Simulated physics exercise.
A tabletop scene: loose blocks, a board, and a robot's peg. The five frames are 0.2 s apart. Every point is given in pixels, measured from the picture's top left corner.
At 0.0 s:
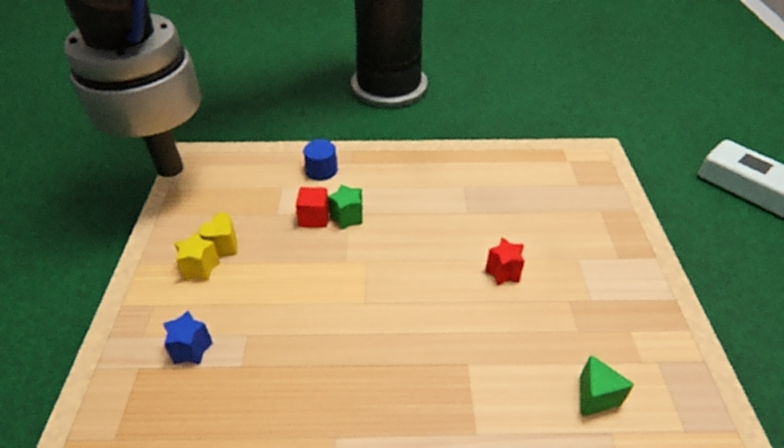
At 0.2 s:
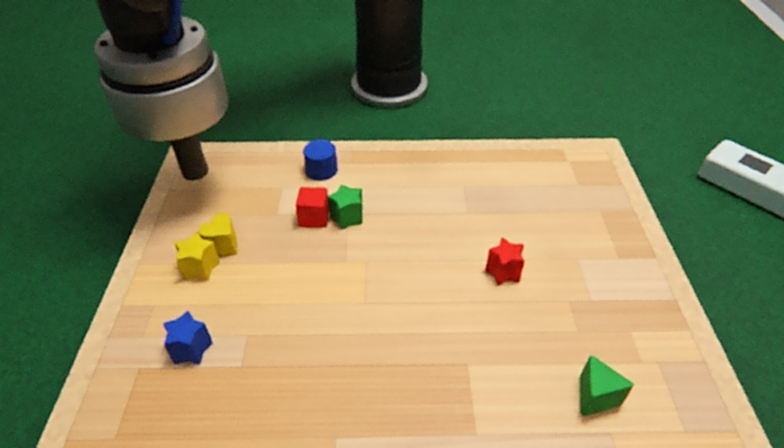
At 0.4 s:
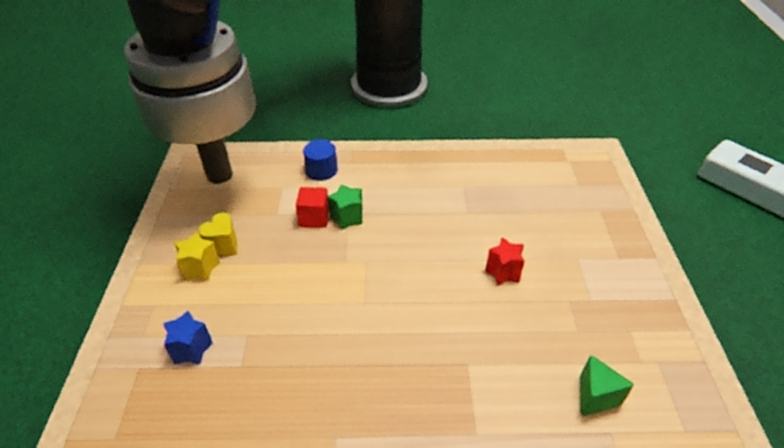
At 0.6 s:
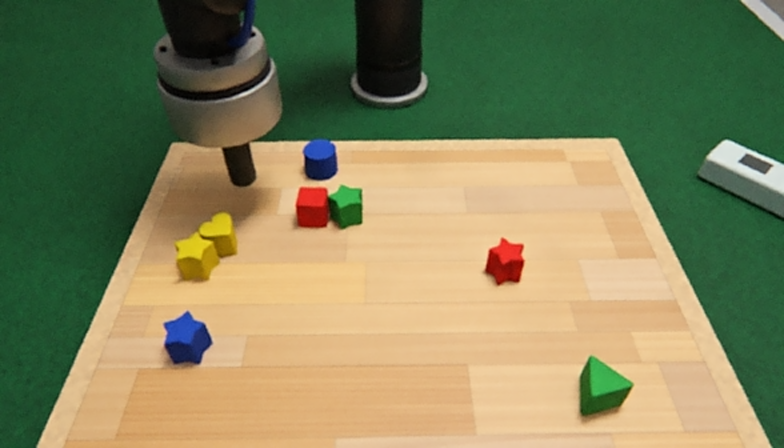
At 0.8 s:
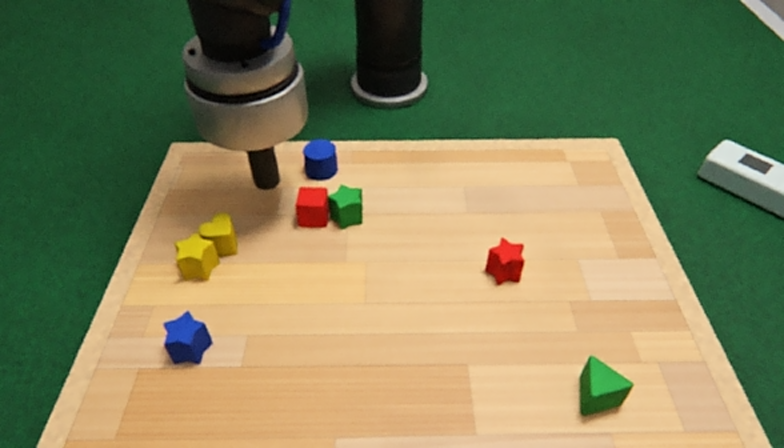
Robot arm moving its dark peg steadily rightward above a wooden board, while the scattered red, green, yellow and blue blocks stay still.
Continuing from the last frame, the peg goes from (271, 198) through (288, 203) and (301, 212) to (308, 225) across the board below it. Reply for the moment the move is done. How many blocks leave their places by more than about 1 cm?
Here I'd predict two blocks moving more than 1 cm.
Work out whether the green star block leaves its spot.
That block is going to get moved.
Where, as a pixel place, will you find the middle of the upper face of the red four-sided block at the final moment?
Its top face will be centred at roughly (332, 216).
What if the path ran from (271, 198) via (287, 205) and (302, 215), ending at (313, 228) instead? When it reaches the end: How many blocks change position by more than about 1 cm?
I think two will be displaced.
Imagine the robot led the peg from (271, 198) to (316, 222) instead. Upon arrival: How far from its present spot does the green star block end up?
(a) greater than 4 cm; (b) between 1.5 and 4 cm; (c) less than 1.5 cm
b - between 1.5 and 4 cm.
On the path given first. Halfway along, peg at (293, 192); red four-sided block at (316, 199); green star block at (350, 196).
At the end, peg at (306, 209); red four-sided block at (332, 216); blue circular block still; green star block at (359, 200), turned 60° anticlockwise.
